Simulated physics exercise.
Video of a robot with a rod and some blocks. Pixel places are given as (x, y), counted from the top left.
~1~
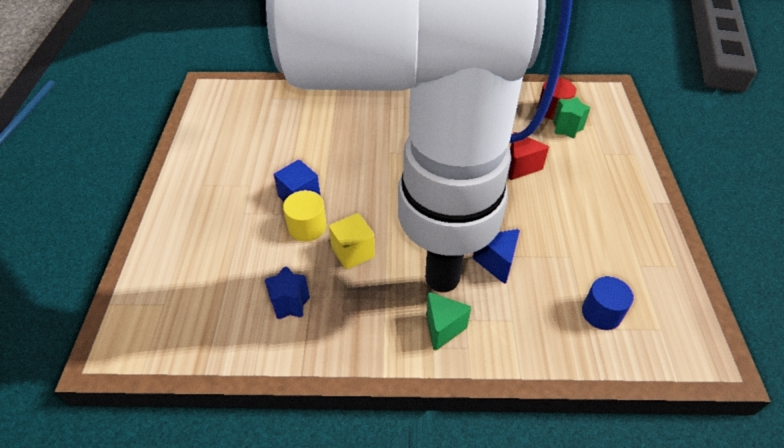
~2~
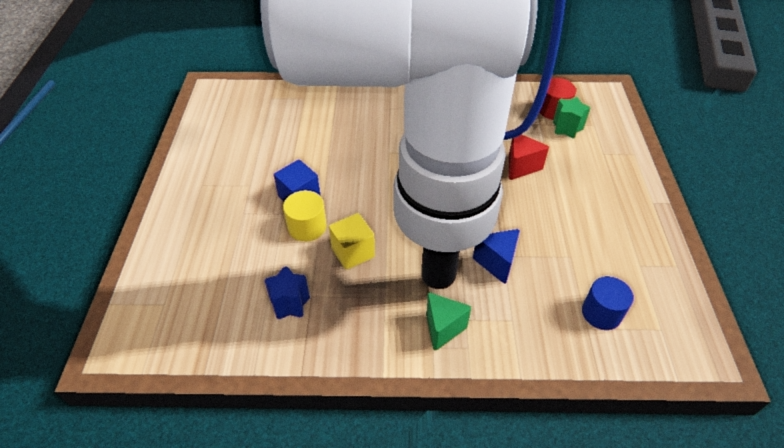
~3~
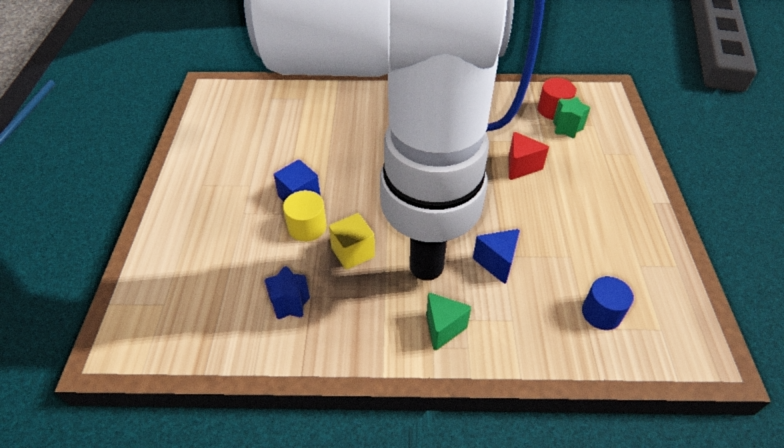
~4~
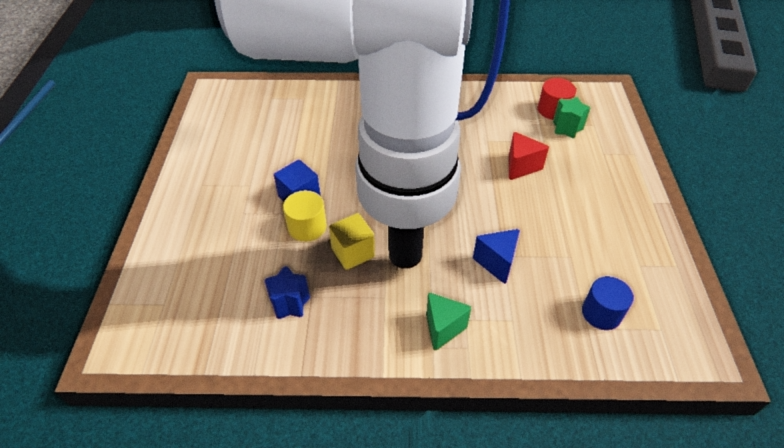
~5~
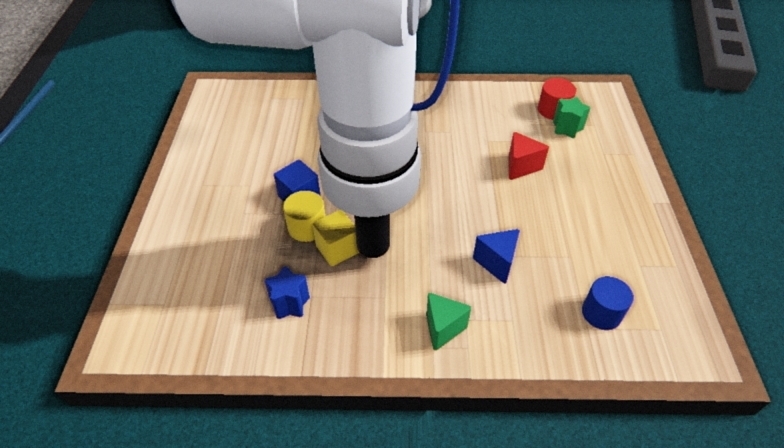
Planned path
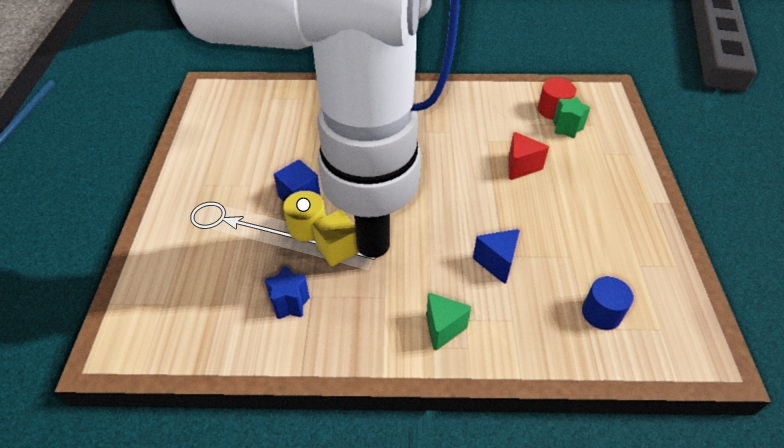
A robot arm moves its black rod left across the board and nudges the yellow block.
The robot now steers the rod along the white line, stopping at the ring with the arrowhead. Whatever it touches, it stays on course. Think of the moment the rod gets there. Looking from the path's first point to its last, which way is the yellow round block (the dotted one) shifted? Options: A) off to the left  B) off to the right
Option B.
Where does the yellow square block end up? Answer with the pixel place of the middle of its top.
Its top face will be centred at roughly (246, 233).
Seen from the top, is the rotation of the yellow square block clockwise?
I'd say no.
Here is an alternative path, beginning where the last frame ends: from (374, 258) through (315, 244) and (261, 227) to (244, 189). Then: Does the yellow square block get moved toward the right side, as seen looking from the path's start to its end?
Short answer: No.
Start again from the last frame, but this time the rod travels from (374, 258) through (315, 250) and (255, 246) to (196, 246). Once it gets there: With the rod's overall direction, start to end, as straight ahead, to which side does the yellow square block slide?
Off to the left side.
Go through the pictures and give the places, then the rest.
The first frame shows lower end of the rod at (442, 280), tops of blocks, blue star block at (285, 283), blue square block at (295, 174), yellow round block at (303, 205), yellow square block at (351, 230).
The second frame shows rod at (438, 277), blocks as before.
The third frame shows rod at (427, 268), blocks as before.
The fourth frame shows rod at (405, 257), blocks as before.
The fifth frame shows rod at (373, 247), blue star block at (285, 283), blue square block at (295, 174), yellow round block at (303, 205), yellow square block at (335, 226).
The drawn path runs from (374, 258) directly to (208, 215); the dot is on the yellow round block.
The first path, step by step. One third of the way, rod at (314, 231); blue square block at (293, 171), turned 15° clockwise; yellow round block at (270, 200); yellow square block at (278, 229), turned 65° anticlockwise.
Two thirds of the way, rod at (258, 217); blue square block at (293, 171), turned 15° clockwise; yellow round block at (241, 184); yellow square block at (246, 233).
At the end, rod at (204, 204); blue star block not moved; blue square block at (293, 171), turned 15° clockwise; yellow round block at (224, 170); yellow square block at (246, 233), turned 125° anticlockwise.
